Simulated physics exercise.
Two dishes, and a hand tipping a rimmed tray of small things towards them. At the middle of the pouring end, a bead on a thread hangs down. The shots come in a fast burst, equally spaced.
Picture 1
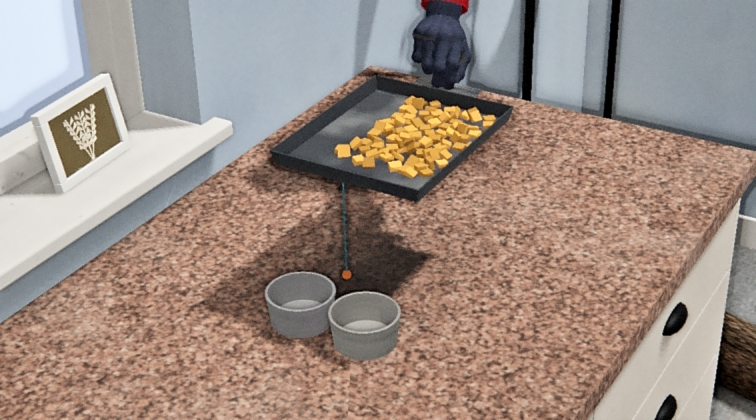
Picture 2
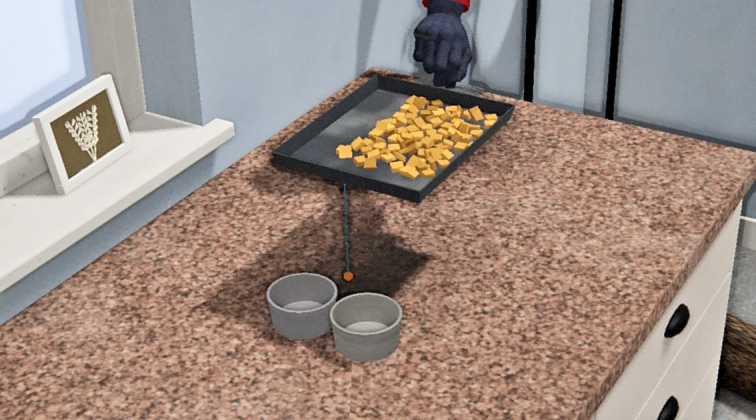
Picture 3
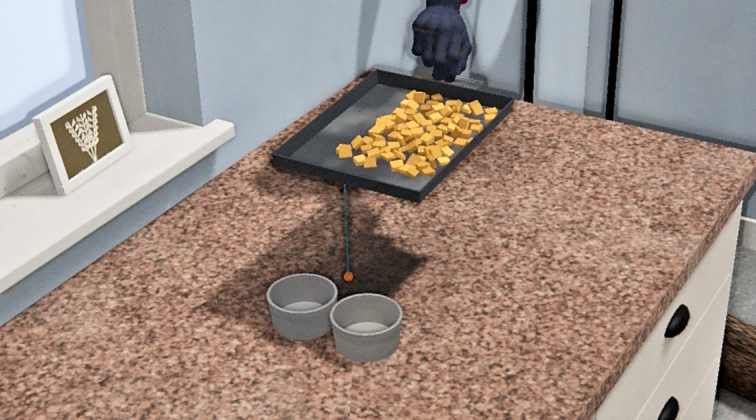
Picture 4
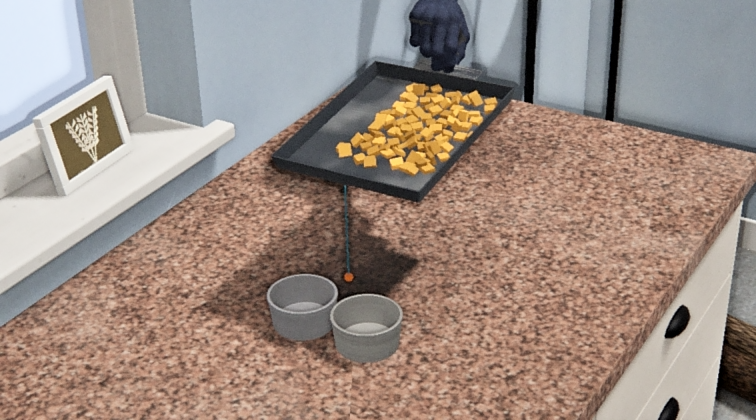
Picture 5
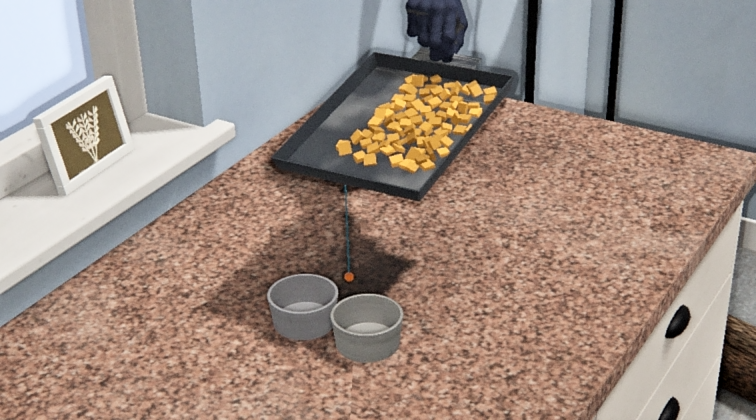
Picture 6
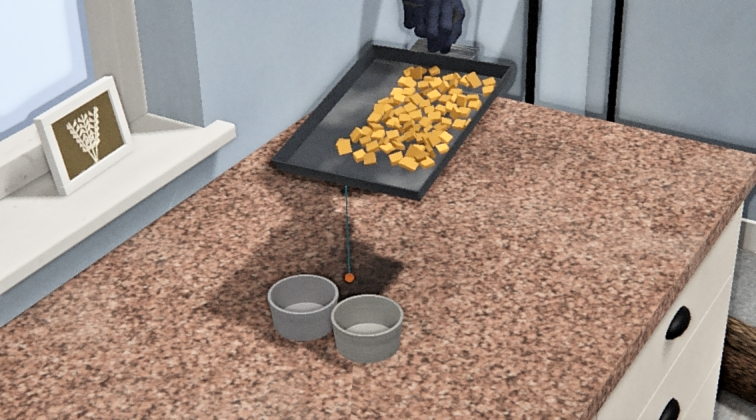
A dark-gloved hand held a black tray of golden cereal squares above two small gray dishes on a speckled counter, then gradually raised its far side, tilting it slightly while the squares stayed on it.
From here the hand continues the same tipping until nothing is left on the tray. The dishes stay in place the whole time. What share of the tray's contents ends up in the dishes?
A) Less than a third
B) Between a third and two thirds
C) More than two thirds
The answer is B.
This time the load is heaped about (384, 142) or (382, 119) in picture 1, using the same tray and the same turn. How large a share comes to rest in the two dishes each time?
Estimate: 60 % first, 50 % second.
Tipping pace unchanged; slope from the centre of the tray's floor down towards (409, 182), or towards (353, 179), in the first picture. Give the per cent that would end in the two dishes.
I'd expect around 10 in a hundred first and around 60 in a hundred second.
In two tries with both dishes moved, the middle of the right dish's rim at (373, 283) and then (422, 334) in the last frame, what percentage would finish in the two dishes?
Roughly 10% on the first try and 20% on the second.
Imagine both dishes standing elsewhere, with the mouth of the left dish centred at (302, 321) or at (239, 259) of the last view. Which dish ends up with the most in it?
Try 1: The left-hand one. Try 2: The right-hand one.
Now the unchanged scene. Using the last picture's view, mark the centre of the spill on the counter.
Centre at rest: About (270, 341).
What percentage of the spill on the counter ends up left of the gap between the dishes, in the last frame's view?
Near 90 in a hundred.
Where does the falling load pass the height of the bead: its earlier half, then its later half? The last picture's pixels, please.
Earlier portion about (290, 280); later portion about (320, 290).
Soon, tray tipped steeply; nearly all on the tray; a small part in the air.
A while on, tray tipped right over; most on the tray; a small part in the left dish; a small part outside both; a small part in the air.
Towards the end, tray tipped past a quarter turn; a small part in the right dish; about half in the left dish; about half outside both.
Finally, tray tipped past a quarter turn; a small part in the right dish; about half in the left dish; about half outside both.
